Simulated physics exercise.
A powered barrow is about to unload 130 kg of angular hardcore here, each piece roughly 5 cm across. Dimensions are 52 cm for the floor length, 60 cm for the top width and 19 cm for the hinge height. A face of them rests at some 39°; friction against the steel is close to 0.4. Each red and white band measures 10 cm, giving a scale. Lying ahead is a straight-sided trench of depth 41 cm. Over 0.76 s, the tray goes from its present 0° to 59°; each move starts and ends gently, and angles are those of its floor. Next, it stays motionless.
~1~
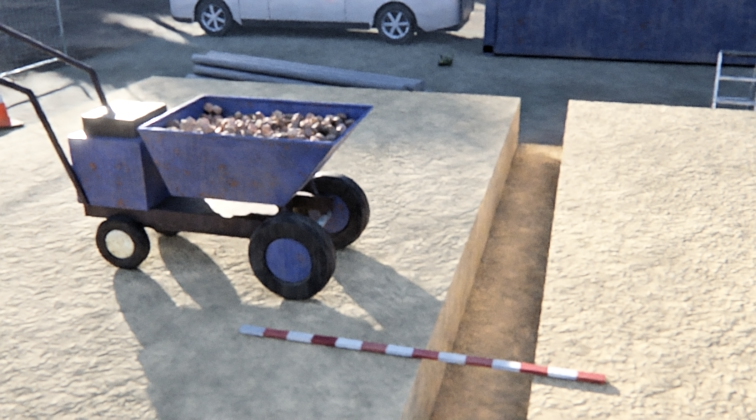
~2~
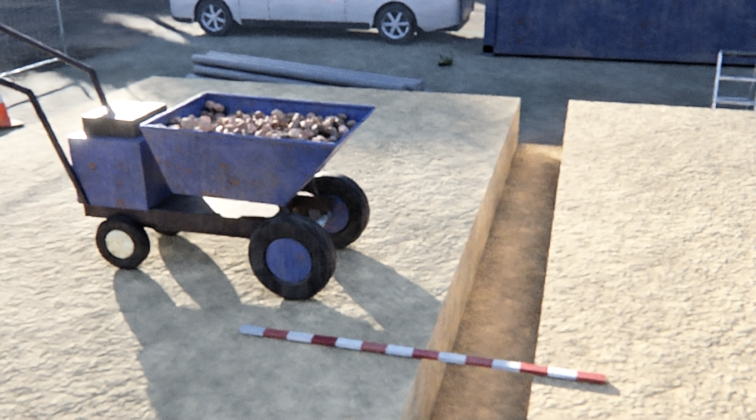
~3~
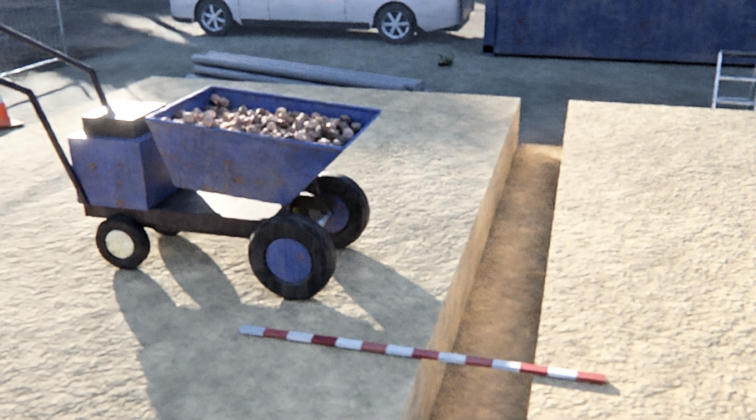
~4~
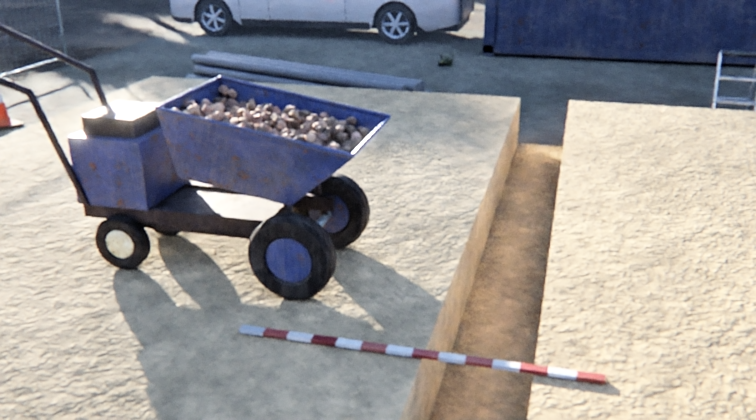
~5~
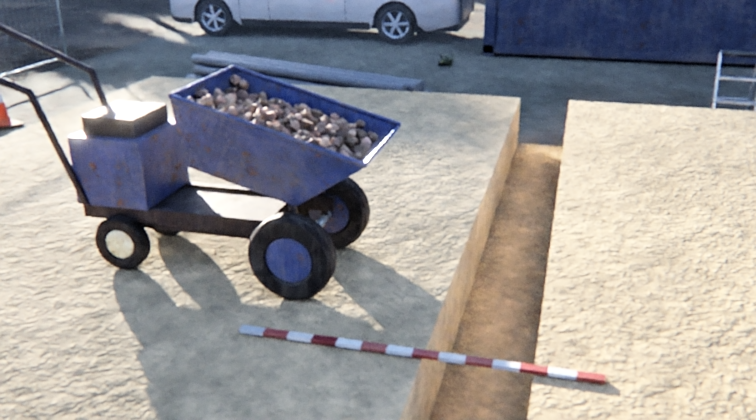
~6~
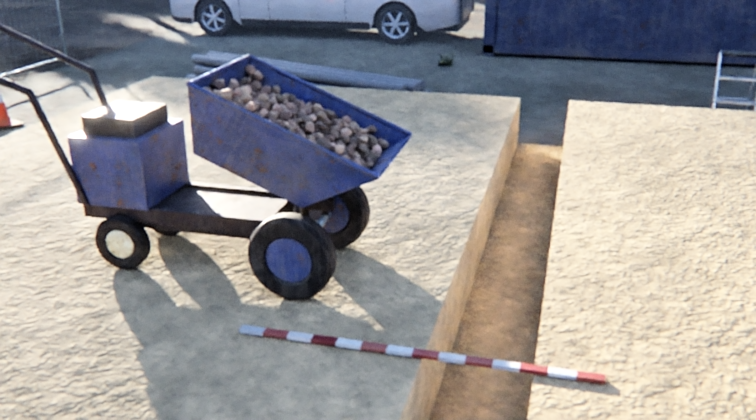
A blue powered barrow stands beside a trench as its stone-filled tray steadily tilts rightward.
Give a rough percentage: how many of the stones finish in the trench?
43 %.
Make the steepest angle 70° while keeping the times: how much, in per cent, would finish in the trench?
Share in trench: Approx. 90%.
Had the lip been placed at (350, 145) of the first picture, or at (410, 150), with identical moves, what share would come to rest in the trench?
Result: Close to 45 then close to 25 per cent.
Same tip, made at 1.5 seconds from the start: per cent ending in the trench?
In that case, around 35%.
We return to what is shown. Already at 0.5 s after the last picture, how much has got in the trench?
Roughly 5% by that time.
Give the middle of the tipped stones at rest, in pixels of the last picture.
Middle at around (498, 365), I'd say.
Then, 0.2 s after the last picture the floor is at 50°, 100 % in the tray; the foremost stones are at (403, 207).
Then, 0.5 s after the last picture the floor is at 59°, 93 % in the tray, 3 % short of the trench, 5 % in the trench; the foremost stones are at (475, 295).
Then, 0.9 s after the last picture the floor is at 59°, 68 % in the tray, 3 % short of the trench, 29 % in the trench; the foremost stones are at (540, 350).
Then, 2.8 s after the last picture the floor is at 59°, 55 % in the tray, 2 % short of the trench, 43 % in the trench; the foremost stones are at (551, 341).
